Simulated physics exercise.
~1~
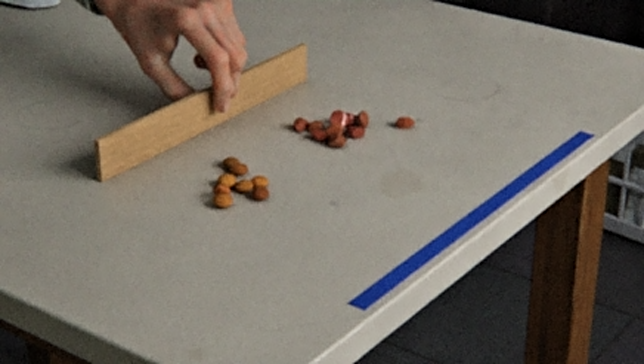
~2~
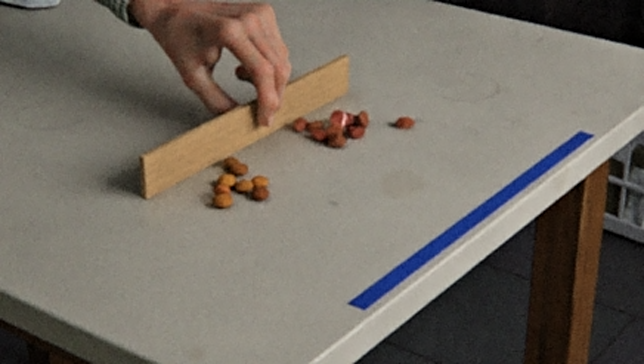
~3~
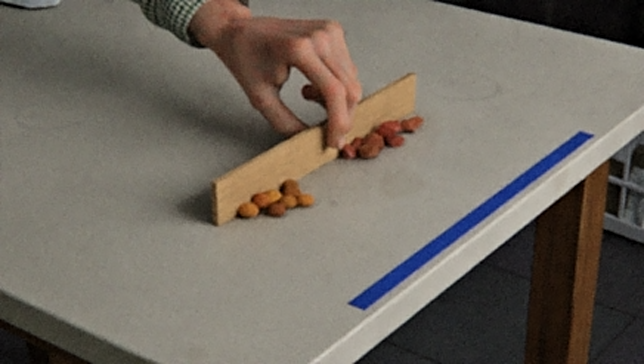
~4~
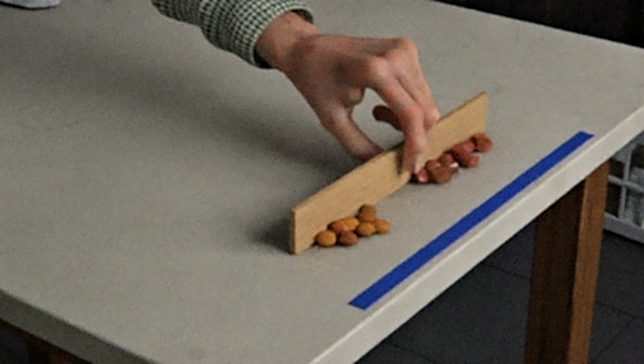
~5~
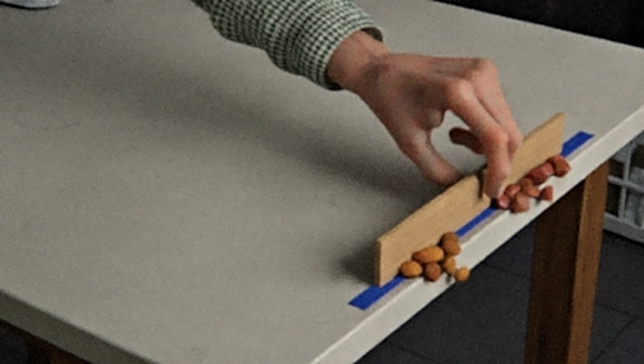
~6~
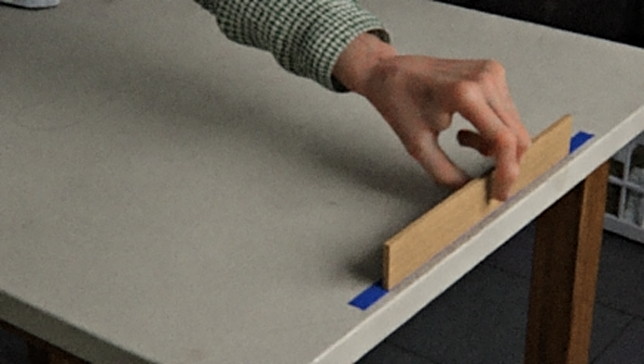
A hand slid an upright strip of wood or card across a pale table, gathering two small piles of brown and reddish nuts and pushing them to the edge, where it stopped at the blue tape and both piles went over.
